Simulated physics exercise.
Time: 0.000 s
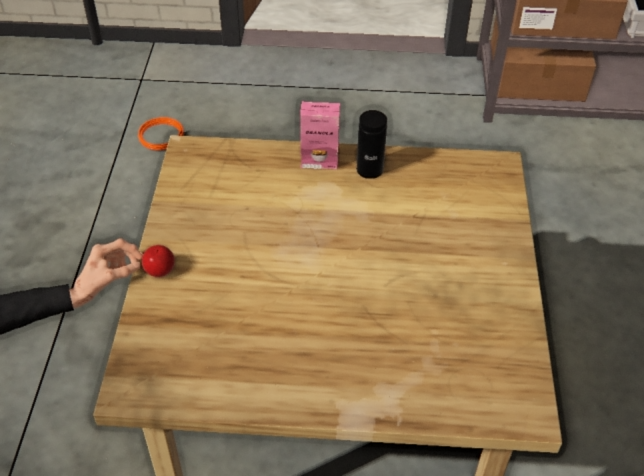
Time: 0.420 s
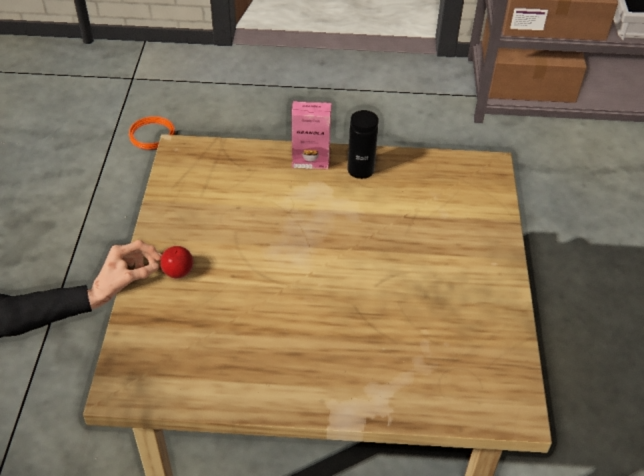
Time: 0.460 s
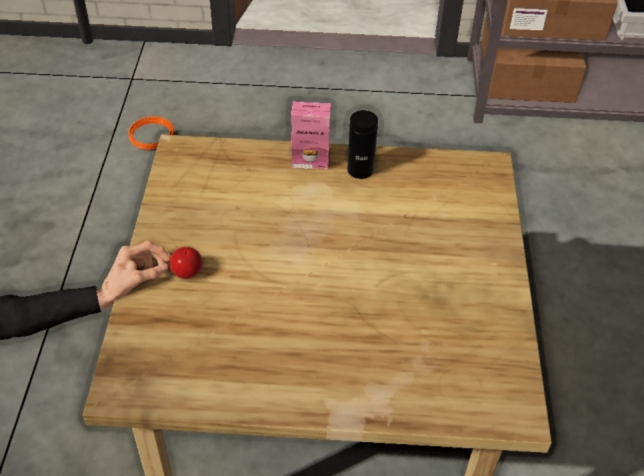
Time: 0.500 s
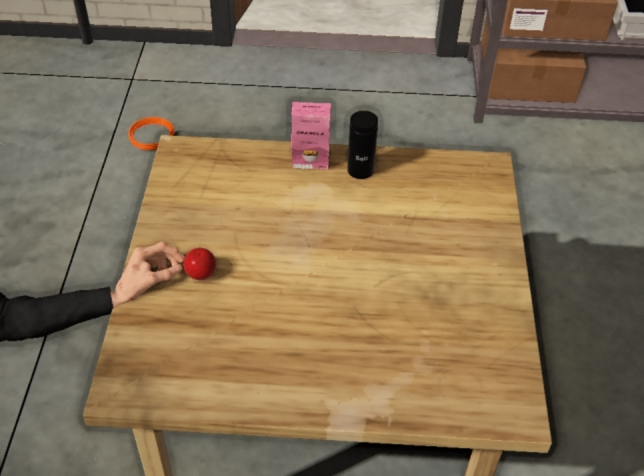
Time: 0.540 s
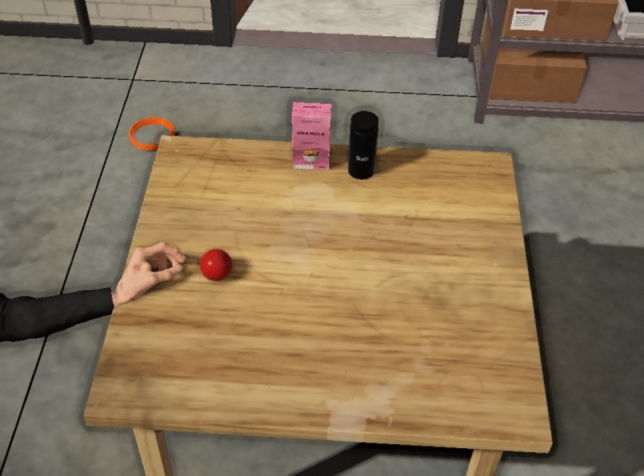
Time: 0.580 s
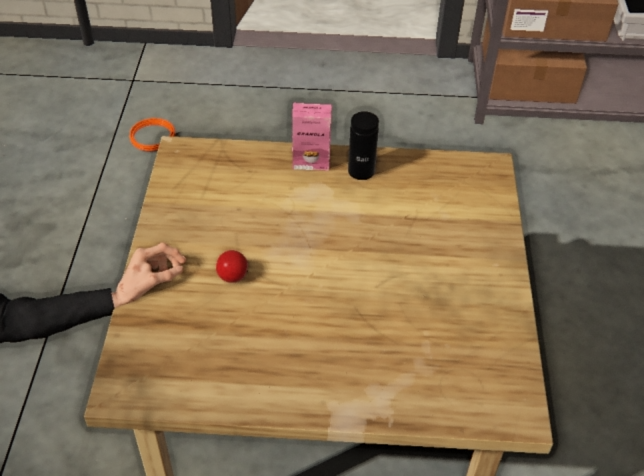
A hand pushes a red apple rightward across a wooden table, then releases it rolling slightly.
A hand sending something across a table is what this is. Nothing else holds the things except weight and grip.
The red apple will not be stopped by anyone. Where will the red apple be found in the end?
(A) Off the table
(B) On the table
Option A: Off the table.
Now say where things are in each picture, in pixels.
In the first picture, under the hand; red apple (159, 261).
In the second picture, under the hand; red apple (177, 262).
In the third picture, under the hand; red apple (186, 263).
In the fourth picture, red apple (200, 264).
In the fifth picture, red apple (216, 265) rolled a little.
In the sixth picture, red apple (232, 267) rolled about its own width.
After 0.88 s, red apple rolled well along near (345, 273).
After 1.18 s, red apple rolled well along near (452, 279).
After 1.58 s, red apple now off the table.
After 1.88 s, things are still on the move.
By the end (2.0 s), off the table, red apple.
